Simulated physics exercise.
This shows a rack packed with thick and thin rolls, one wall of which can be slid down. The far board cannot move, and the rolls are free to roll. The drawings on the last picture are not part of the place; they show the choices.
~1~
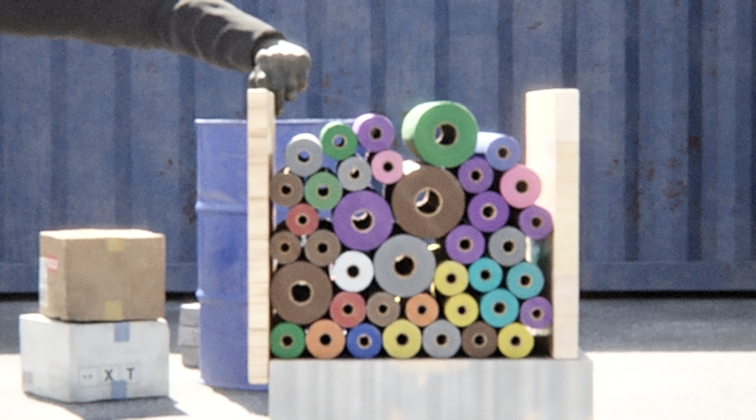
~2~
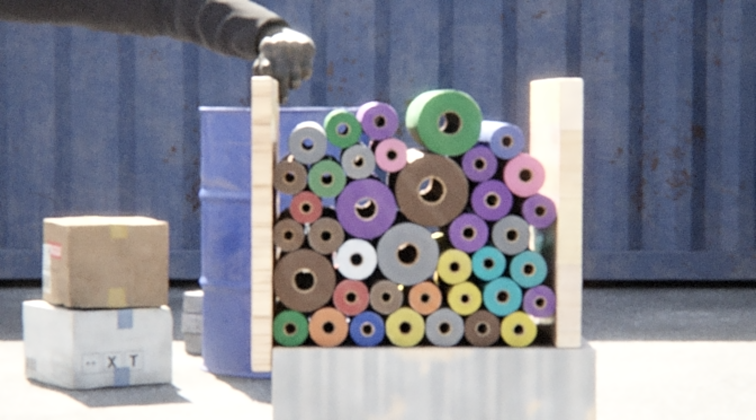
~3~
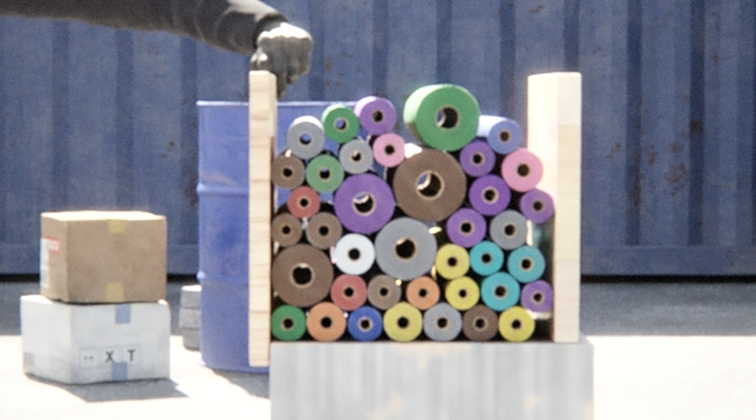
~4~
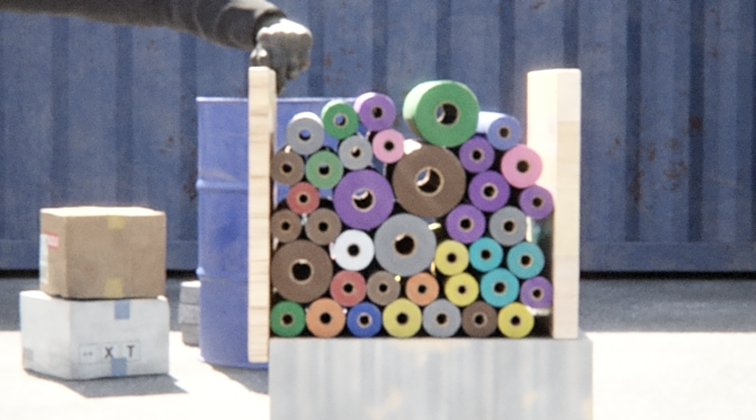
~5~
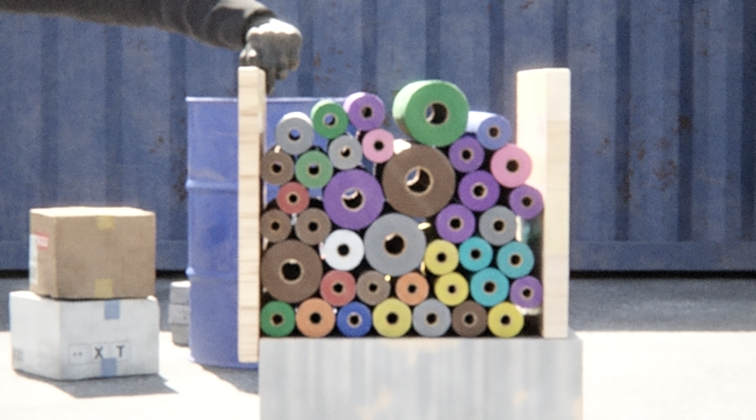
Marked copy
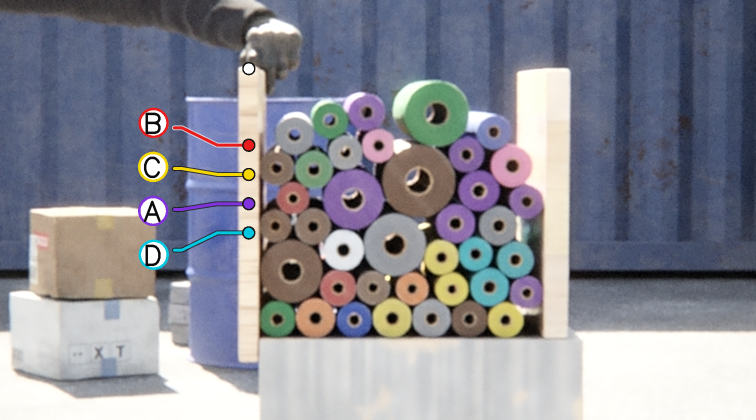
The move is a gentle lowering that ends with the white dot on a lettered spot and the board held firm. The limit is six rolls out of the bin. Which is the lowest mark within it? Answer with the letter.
Down to D.
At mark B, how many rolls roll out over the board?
With B, none.
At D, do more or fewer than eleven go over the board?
Fewer than eleven.
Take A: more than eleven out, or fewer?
At A, fewer than eleven.
On the copy, A at (249, 204); B at (249, 145); C at (249, 174); D at (249, 233); the white dot at (249, 69).
On D. First, top of the board (258, 142).
Then, top of the board (258, 224).
Finally, top of the board (258, 232), three out over the board.
By contrast, A three out over the board; B none out over the board; C none out over the board.
